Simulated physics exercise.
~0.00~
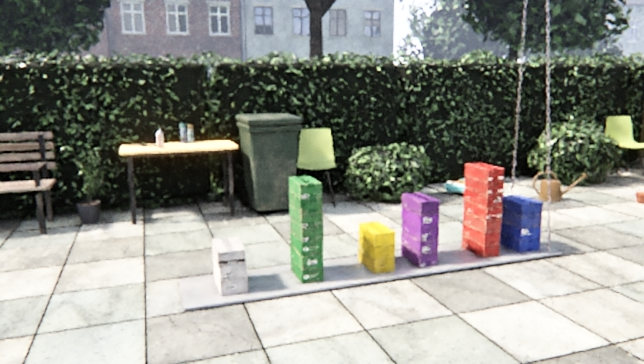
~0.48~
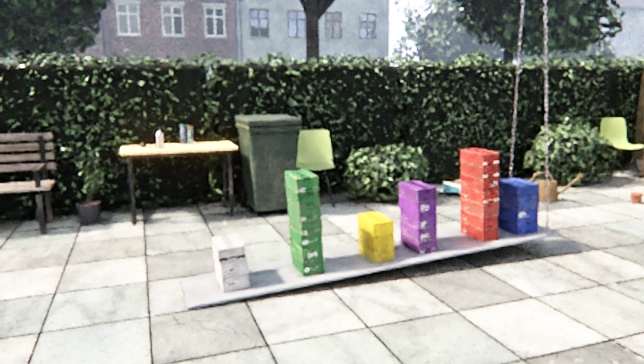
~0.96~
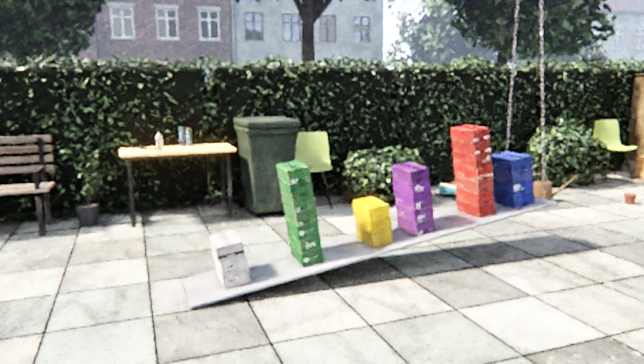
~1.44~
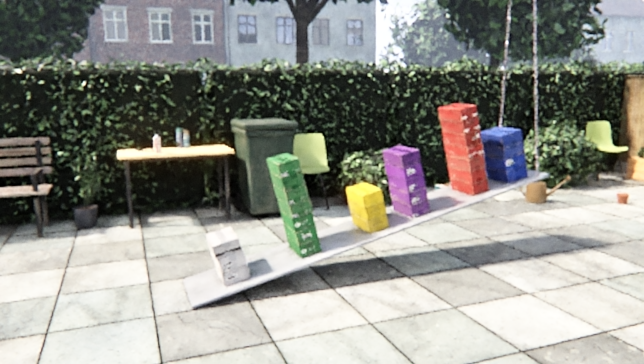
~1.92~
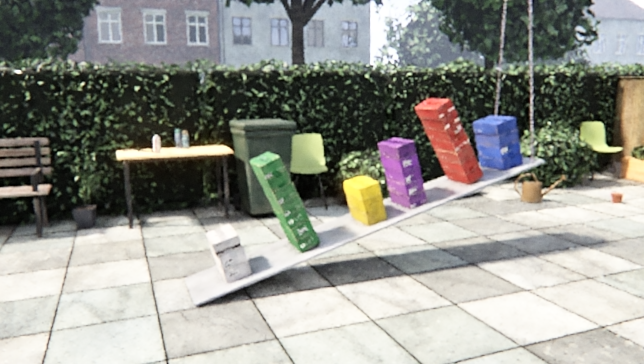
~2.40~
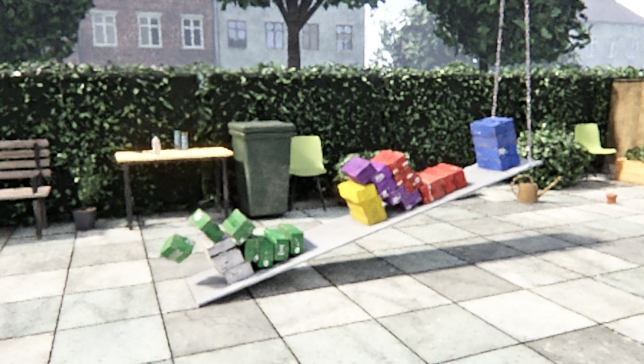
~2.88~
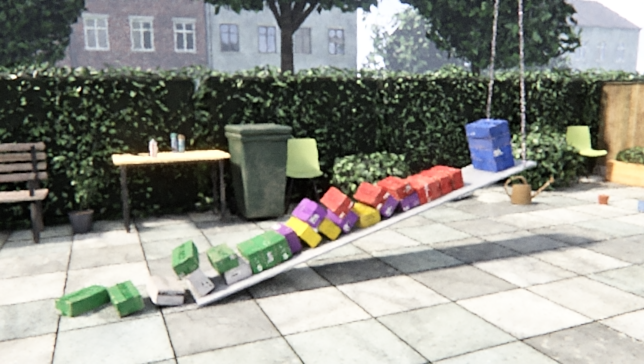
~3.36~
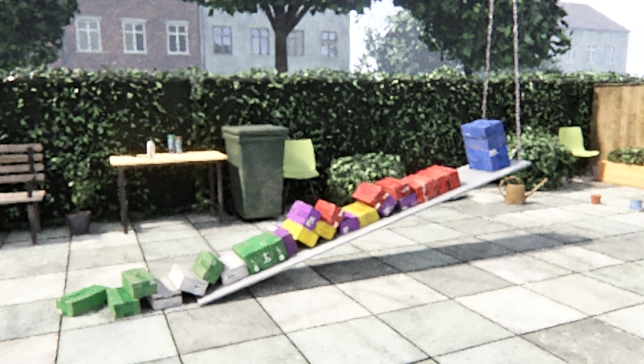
To begin with, six upright stacks of boxes, white, green, yellow, purple, red and blue, stand on a flat board on a paved patio before a hedge. The board's right end rises steadily, and the stacks tilt with it until the tall green and red ones lean far to the left. Green then topples over the low white stack, while red falls onto purple and yellow. The boxes tumble and slide down the slope, some green ones spilling onto the paving. At the end, green, yellow, purple and red lie in a heaped trail, while blue still stands near the raised end.
